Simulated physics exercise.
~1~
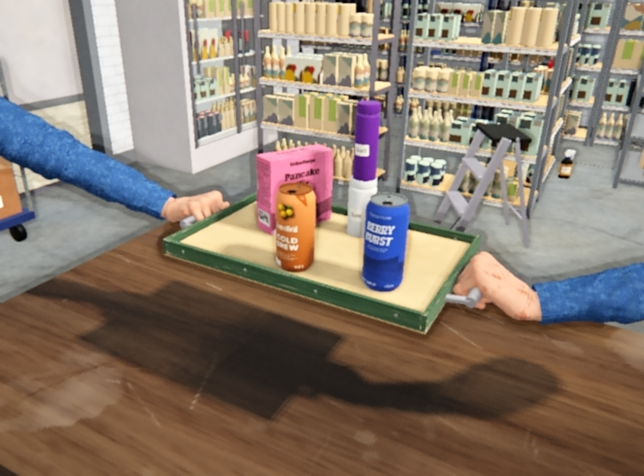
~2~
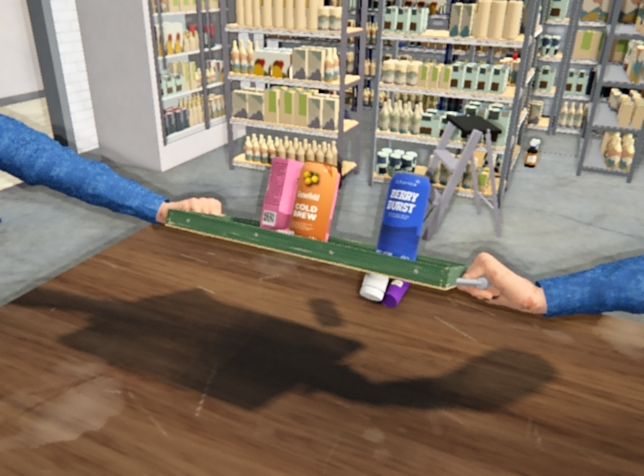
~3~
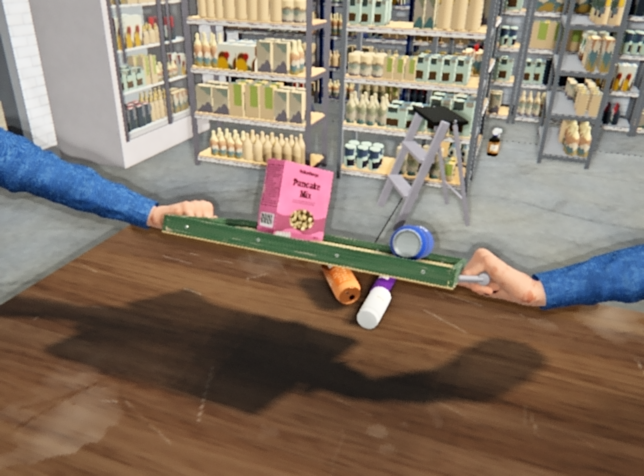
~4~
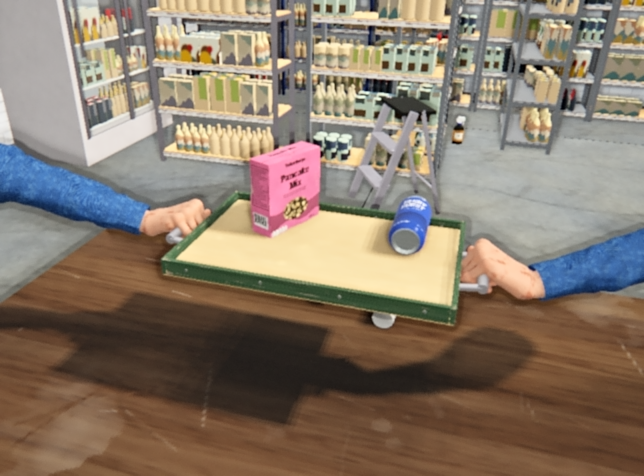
Tray in two hands tipping far side down, shakers and orange can falling off, blue can toppling, pink packet ending upright.
